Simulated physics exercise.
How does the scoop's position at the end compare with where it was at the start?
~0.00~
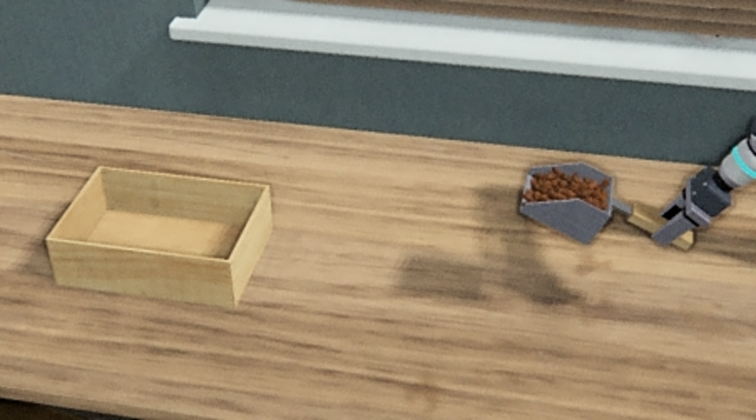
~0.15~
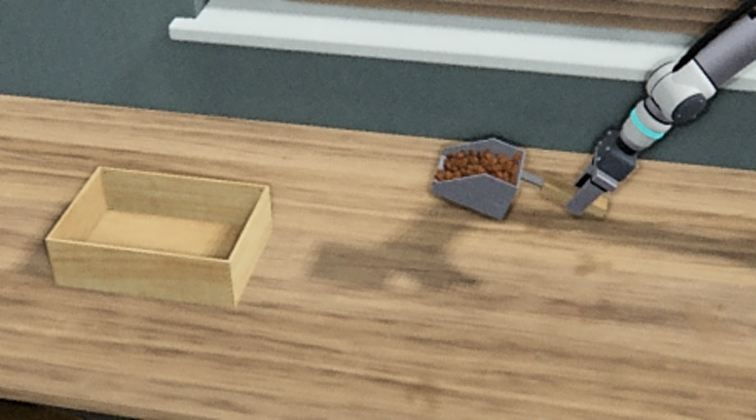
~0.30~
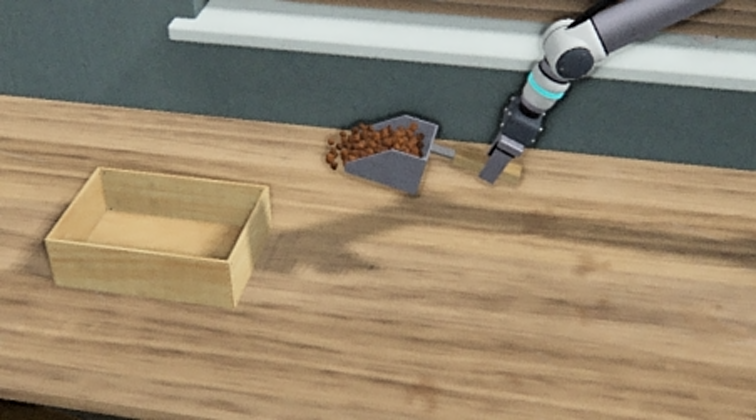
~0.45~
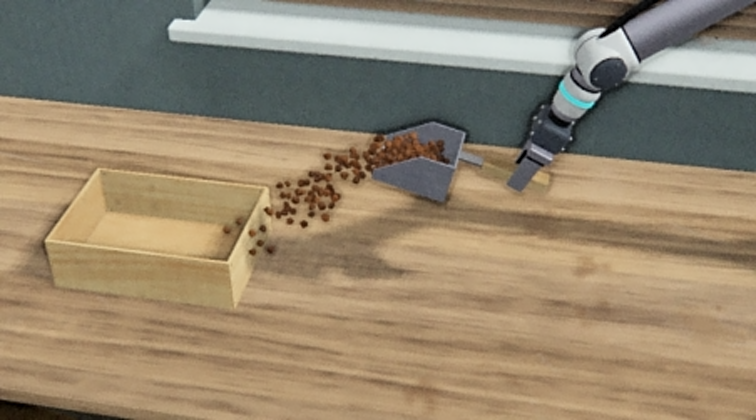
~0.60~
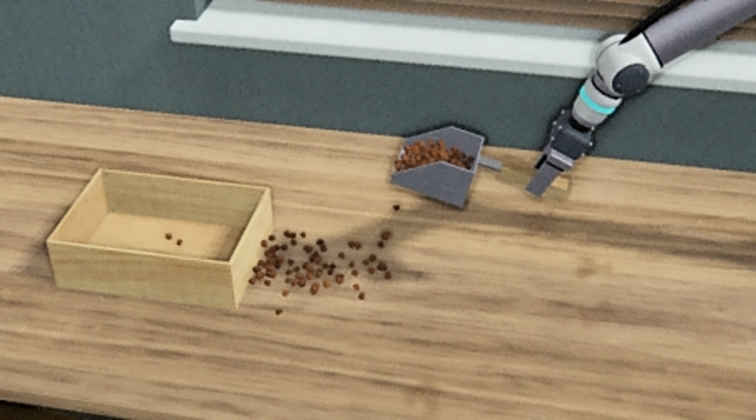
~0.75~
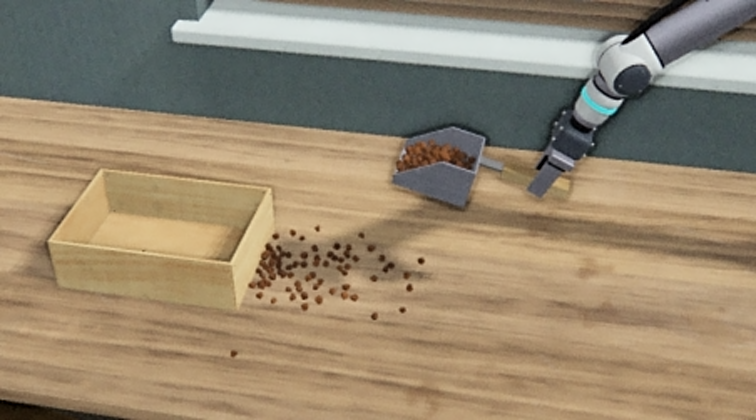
At the end the scoop is farther left and a little higher in the view, closer to the wooden box than at the start.
